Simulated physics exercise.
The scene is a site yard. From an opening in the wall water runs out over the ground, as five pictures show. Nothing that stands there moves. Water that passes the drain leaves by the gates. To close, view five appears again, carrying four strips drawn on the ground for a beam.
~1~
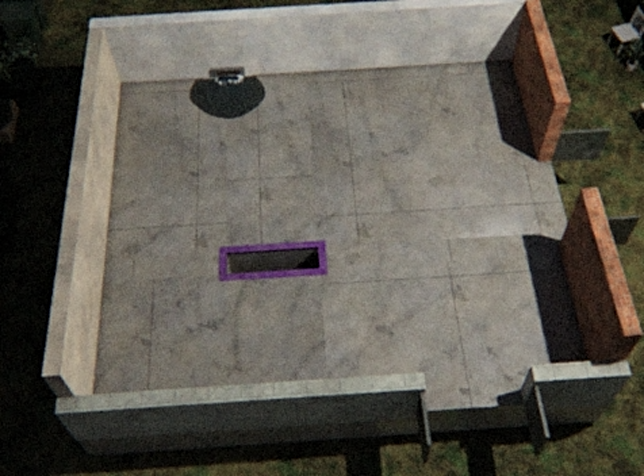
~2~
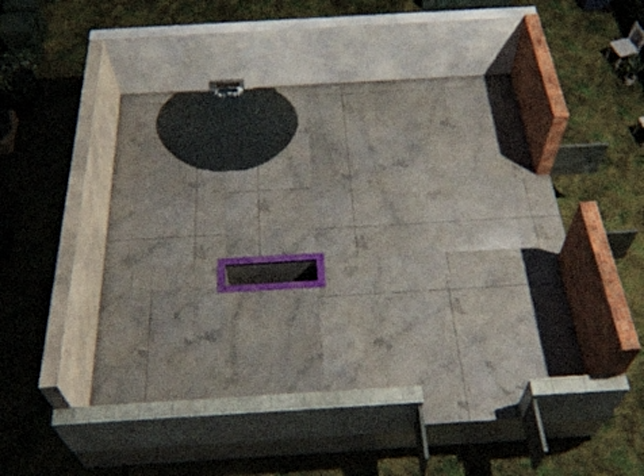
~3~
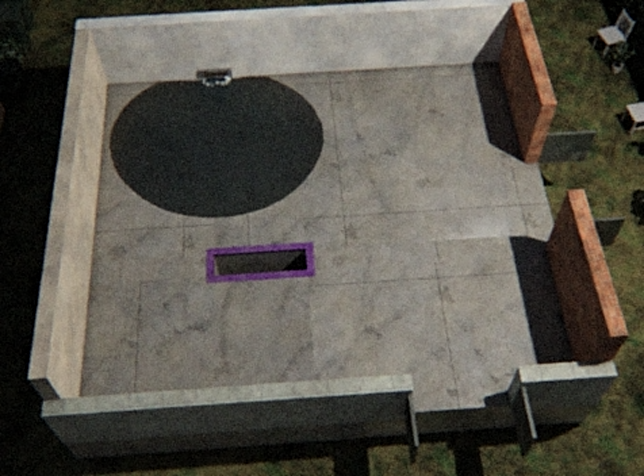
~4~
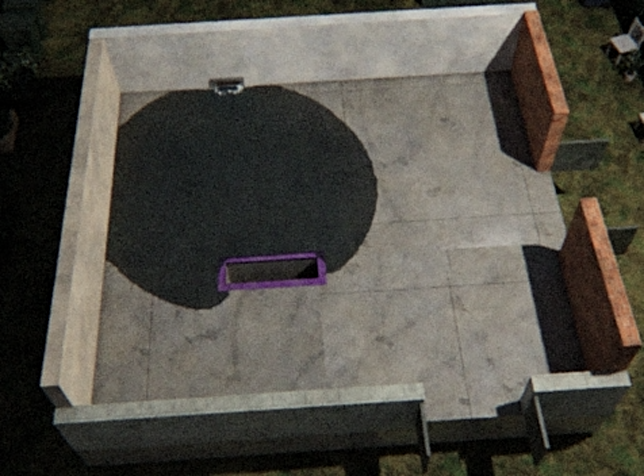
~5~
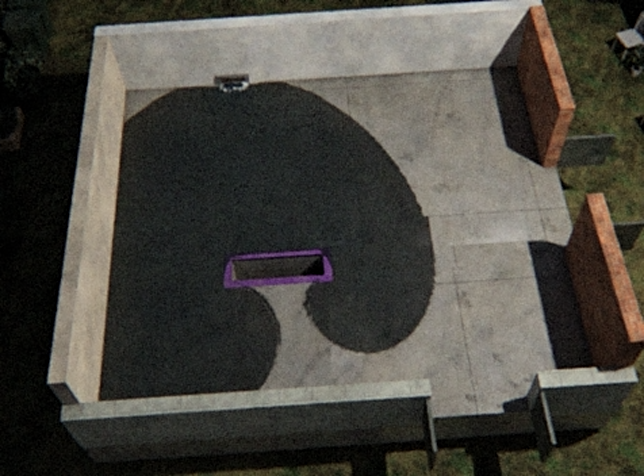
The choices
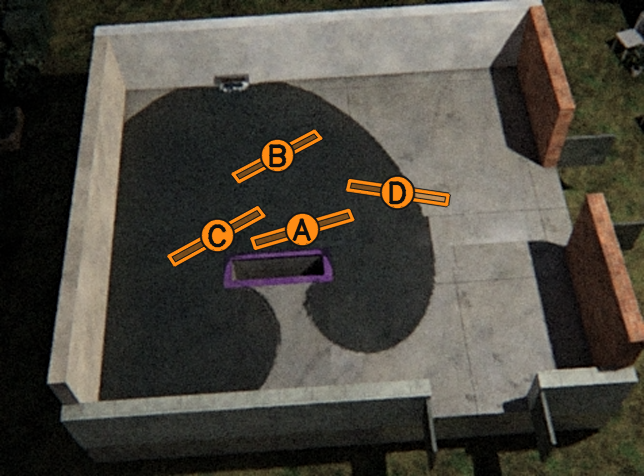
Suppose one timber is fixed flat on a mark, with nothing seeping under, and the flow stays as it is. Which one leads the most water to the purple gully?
It is D.
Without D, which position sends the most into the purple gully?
C.
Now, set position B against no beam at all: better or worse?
It is worse.
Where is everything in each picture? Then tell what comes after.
Outfall at (228, 72); purple gully at (273, 261); open gate at (470, 393); open gate at (548, 202); front seen at (233, 112), 2 % of the ground wet; purple gully still dry, in the first frame.
Front seen at (246, 165), 8 % of the ground wet; purple gully still dry, in the second frame.
Front seen at (236, 211), 18 % of the ground wet; purple gully still dry, in the third frame.
Front seen at (203, 300), 32 % of the ground wet; purple gully taking water, in the fourth frame.
Front seen at (109, 373), 48 % of the ground wet; purple gully taking water, in the fifth frame.
On the marked copy, A from (253, 243) to (350, 214); B from (236, 177) to (317, 134); C from (171, 260) to (260, 211); D from (348, 185) to (447, 199).
For position A, about 14 % of the stream goes into the purple gully, about 82 % out by the gates.
For position B, about 10 % of the stream goes into the purple gully, about 86 % out by the gates.
For position C, about 23 % of the stream goes into the purple gully, about 72 % out by the gates.
For position D, about 39 % of the stream goes into the purple gully, about 58 % out by the gates.
